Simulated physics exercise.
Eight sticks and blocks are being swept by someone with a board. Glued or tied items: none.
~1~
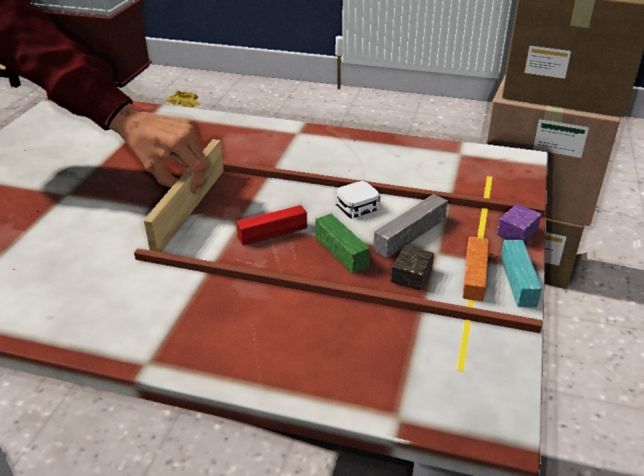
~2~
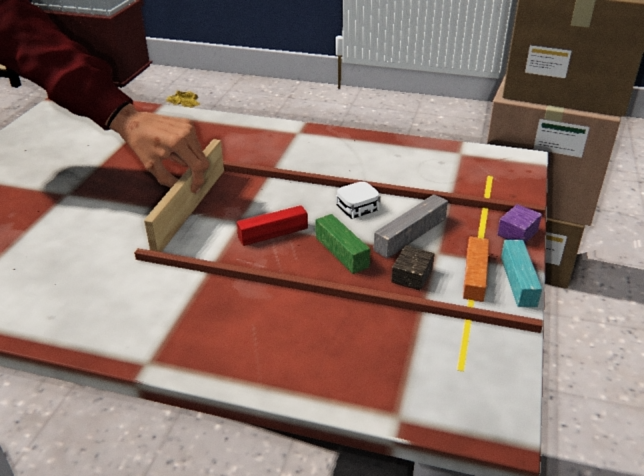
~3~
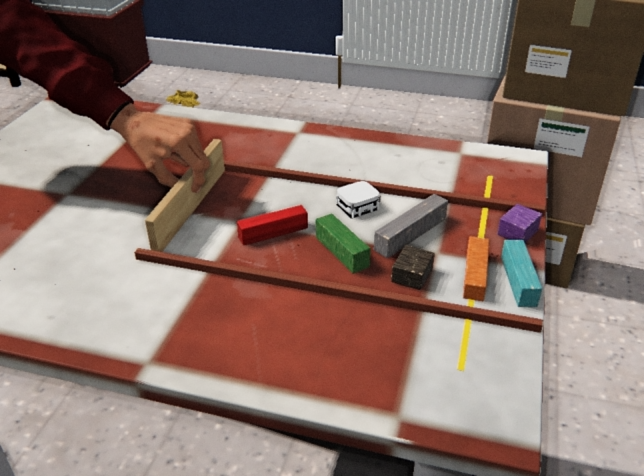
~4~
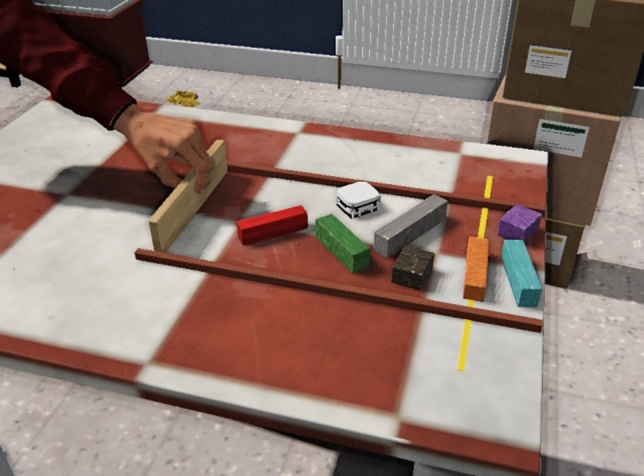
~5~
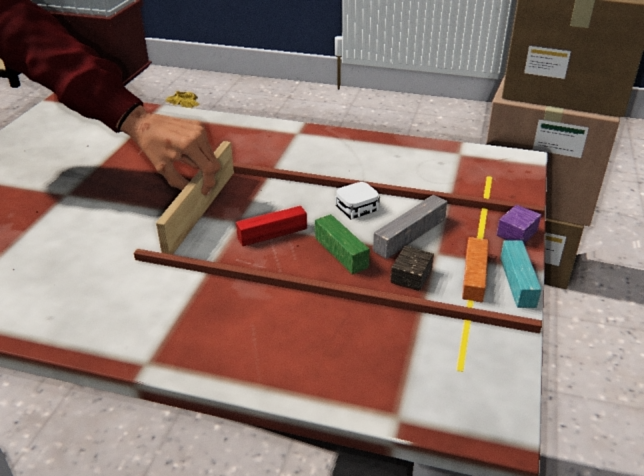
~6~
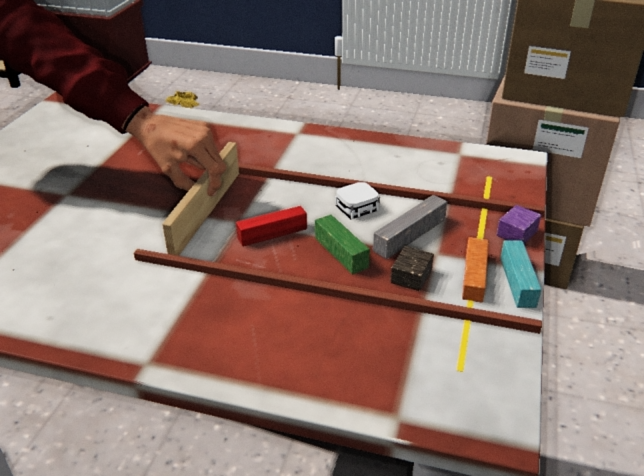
A hand in a dark red sleeve grips an upright wooden board at the left of a red-and-white checked table, seen from above at an angle, with cardboard boxes behind. Between two brown rails lie red, green, grey, dark brown, orange and turquoise pieces, a purple block and a white case, near a yellow line. The board barely moves, then slides slightly right; the pieces and camera stay still.
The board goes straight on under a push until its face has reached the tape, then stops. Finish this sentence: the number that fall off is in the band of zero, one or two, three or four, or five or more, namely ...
Namely three or four.
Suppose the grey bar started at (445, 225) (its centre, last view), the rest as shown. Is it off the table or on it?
Here the grey bar stays aboard.
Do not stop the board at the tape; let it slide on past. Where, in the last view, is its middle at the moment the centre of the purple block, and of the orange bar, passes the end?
Middle approx. at (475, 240), then approx. at (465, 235).
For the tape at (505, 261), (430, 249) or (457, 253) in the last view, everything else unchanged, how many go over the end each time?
So, one try after another, the floor gets 5, then 0, then 1.
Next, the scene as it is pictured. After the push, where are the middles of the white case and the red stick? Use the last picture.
Close to (499, 215); the other close to (486, 255).
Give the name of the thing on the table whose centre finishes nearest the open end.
The black block is foremost.
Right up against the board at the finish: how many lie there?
It's 2 of them.
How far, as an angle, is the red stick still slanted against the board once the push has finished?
Out of line by around 0°.
Soon after, none off yet; turquoise bar at rest near (520, 273); purple block at rest near (519, 225); orange bar at rest near (476, 269).
In the end, the number that fall off is three or four; gone, orange bar, purple block and turquoise bar.
